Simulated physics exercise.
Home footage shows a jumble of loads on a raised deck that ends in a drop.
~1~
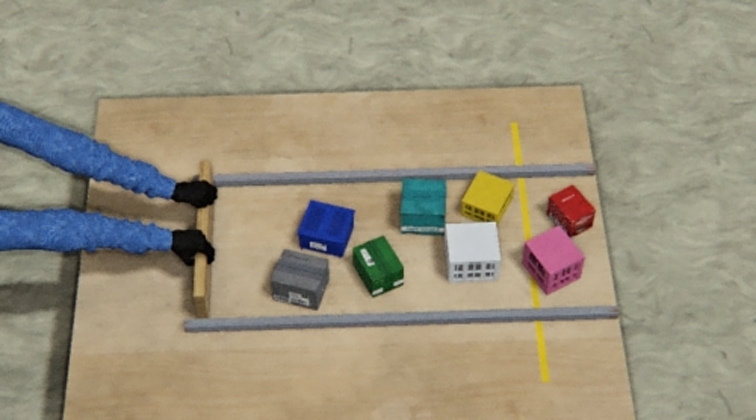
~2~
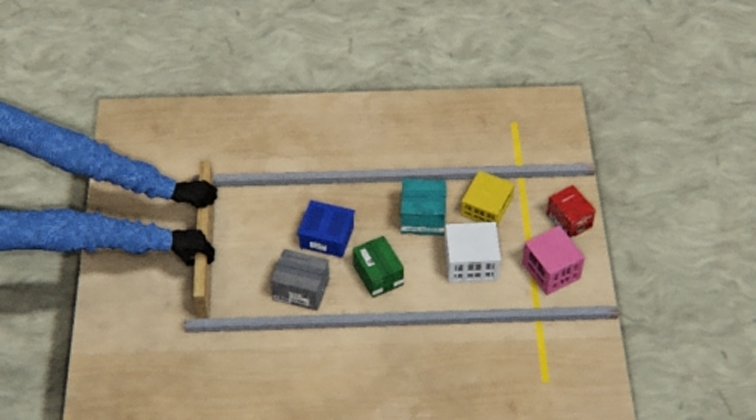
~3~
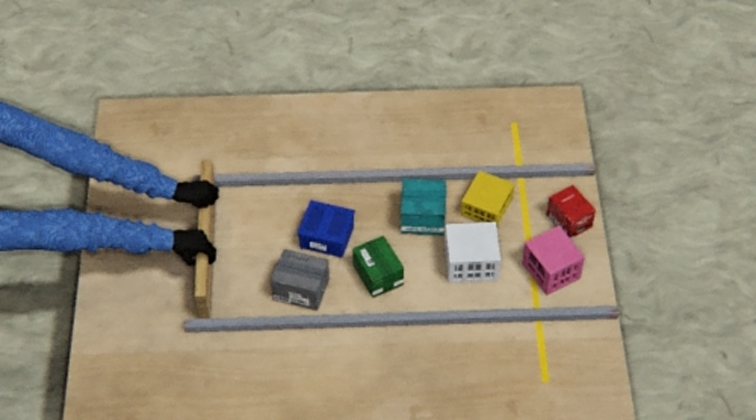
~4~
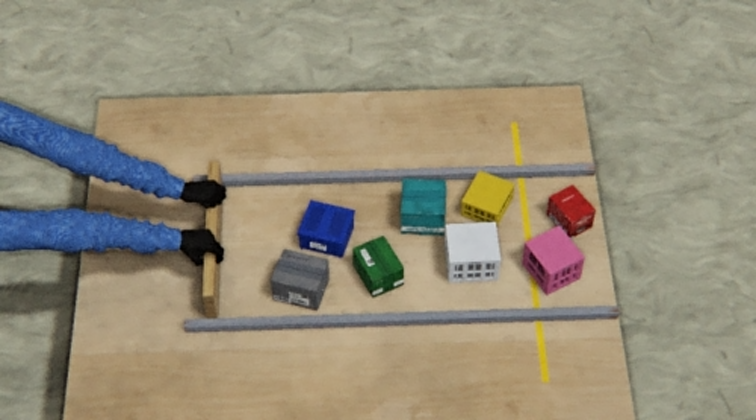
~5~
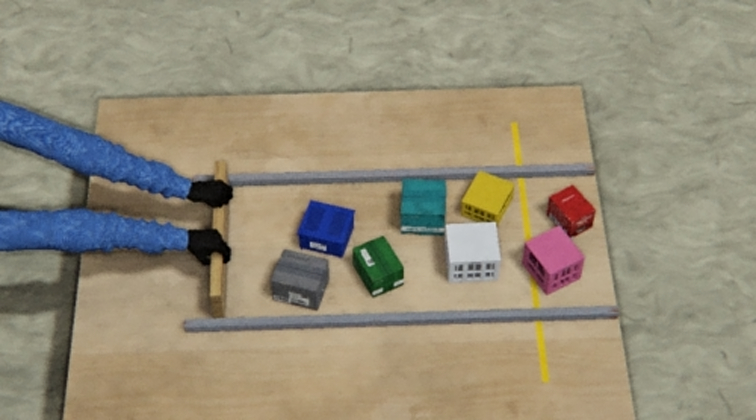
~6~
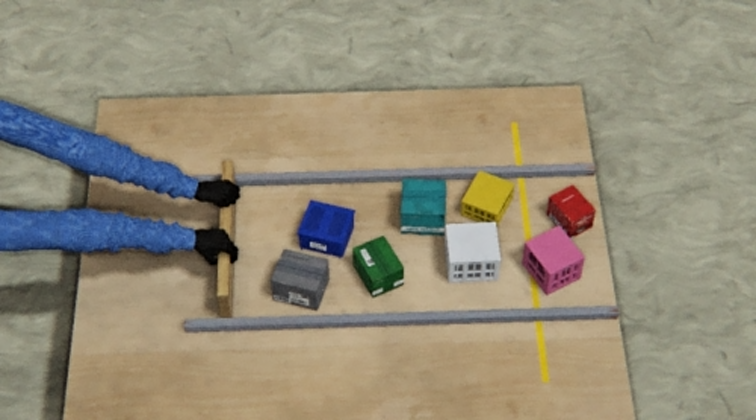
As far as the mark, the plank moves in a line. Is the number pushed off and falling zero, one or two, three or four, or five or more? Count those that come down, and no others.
It is three or four.
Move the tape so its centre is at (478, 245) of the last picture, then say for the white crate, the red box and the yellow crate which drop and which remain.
The white crate keeps its spot, while the red box goes down and the yellow crate keeps its spot.
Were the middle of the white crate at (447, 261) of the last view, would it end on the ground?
Started there, the object drops over the edge.
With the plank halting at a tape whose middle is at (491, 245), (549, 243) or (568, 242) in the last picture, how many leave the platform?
2, 6, 6.
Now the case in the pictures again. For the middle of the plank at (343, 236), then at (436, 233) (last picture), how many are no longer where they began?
3 by the first point, 8 by the second.
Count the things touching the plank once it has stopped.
It's 2 of them.
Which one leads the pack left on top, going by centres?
Answer: The turquoise box.
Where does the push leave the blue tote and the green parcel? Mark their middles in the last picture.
Answer: First (550, 218), after that (597, 257).
Soon after, none off yet; red box at rest near (571, 212); pink crate at rest near (553, 260); yellow crate at rest near (488, 199).
In the end, the number that fall off is three or four; gone, white crate, yellow crate, pink crate and red box.
